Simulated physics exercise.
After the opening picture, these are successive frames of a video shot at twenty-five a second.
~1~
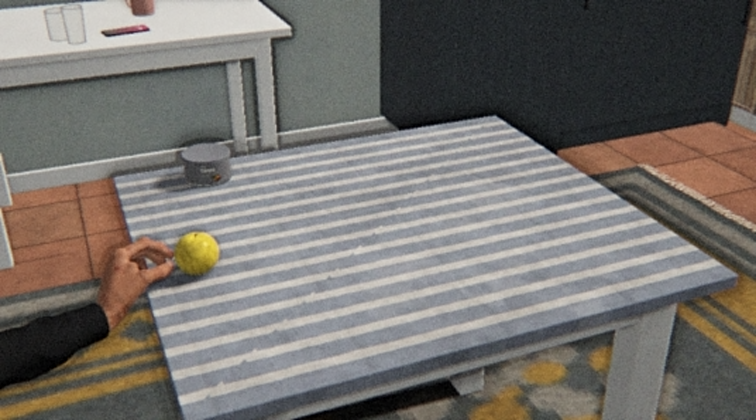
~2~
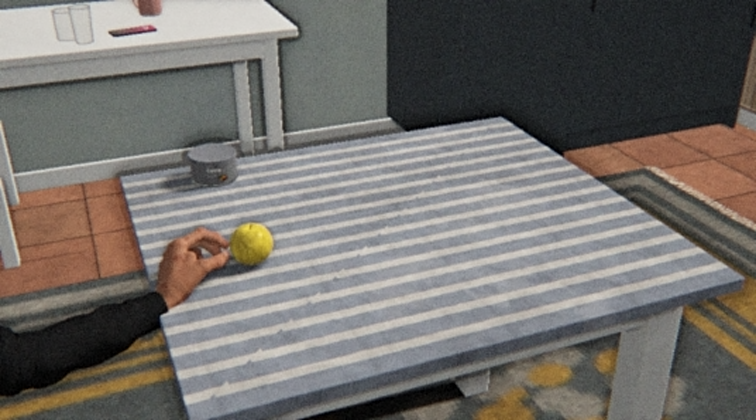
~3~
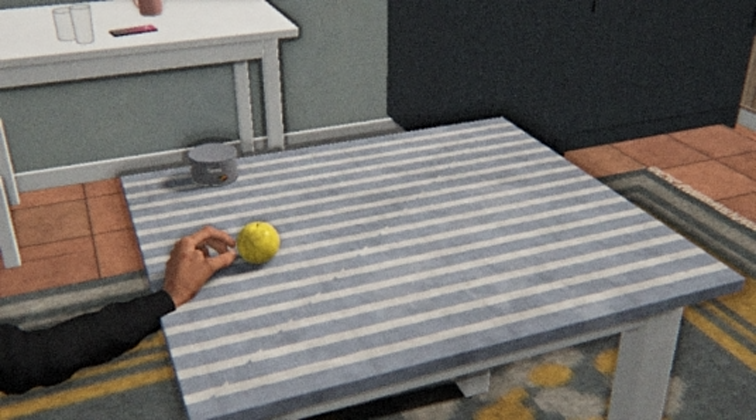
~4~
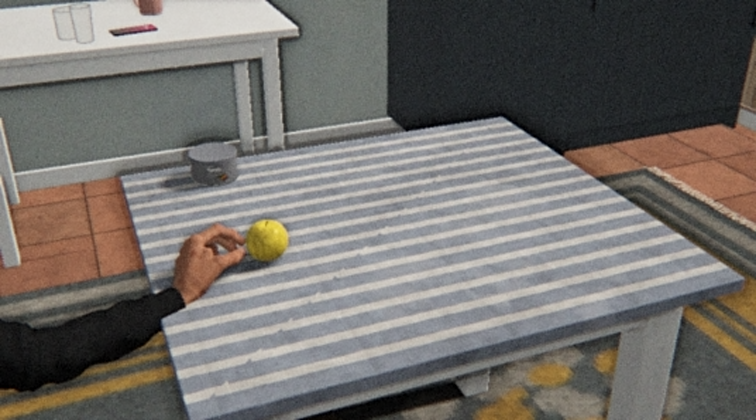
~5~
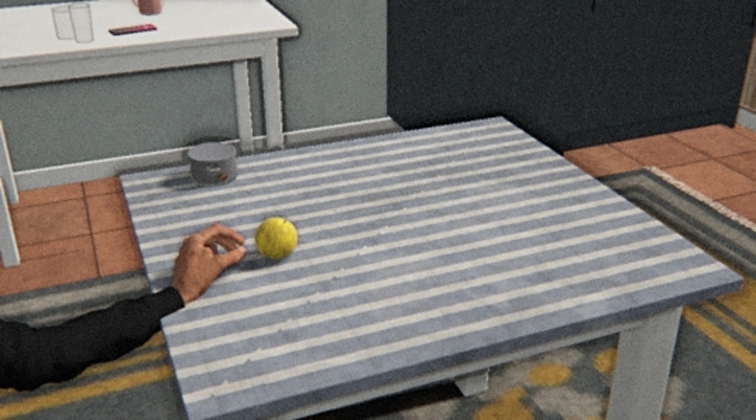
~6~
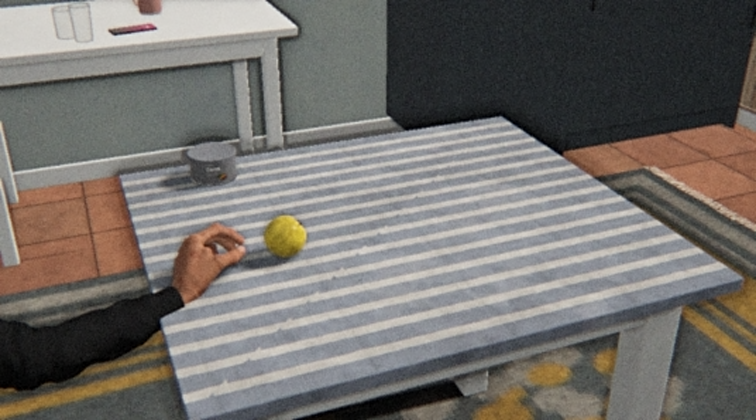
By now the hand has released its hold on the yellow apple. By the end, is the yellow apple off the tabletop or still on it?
It does not overshoot the table.
Then, 0.10 s later than the last frame, yellow apple moved about its own width near (305, 233).
Then, 0.30 s later than the last frame, yellow apple moved well along near (333, 227).
When it is over, moved from the start, yellow apple. End places, in pixels of the last picture, yellow apple near (348, 225).
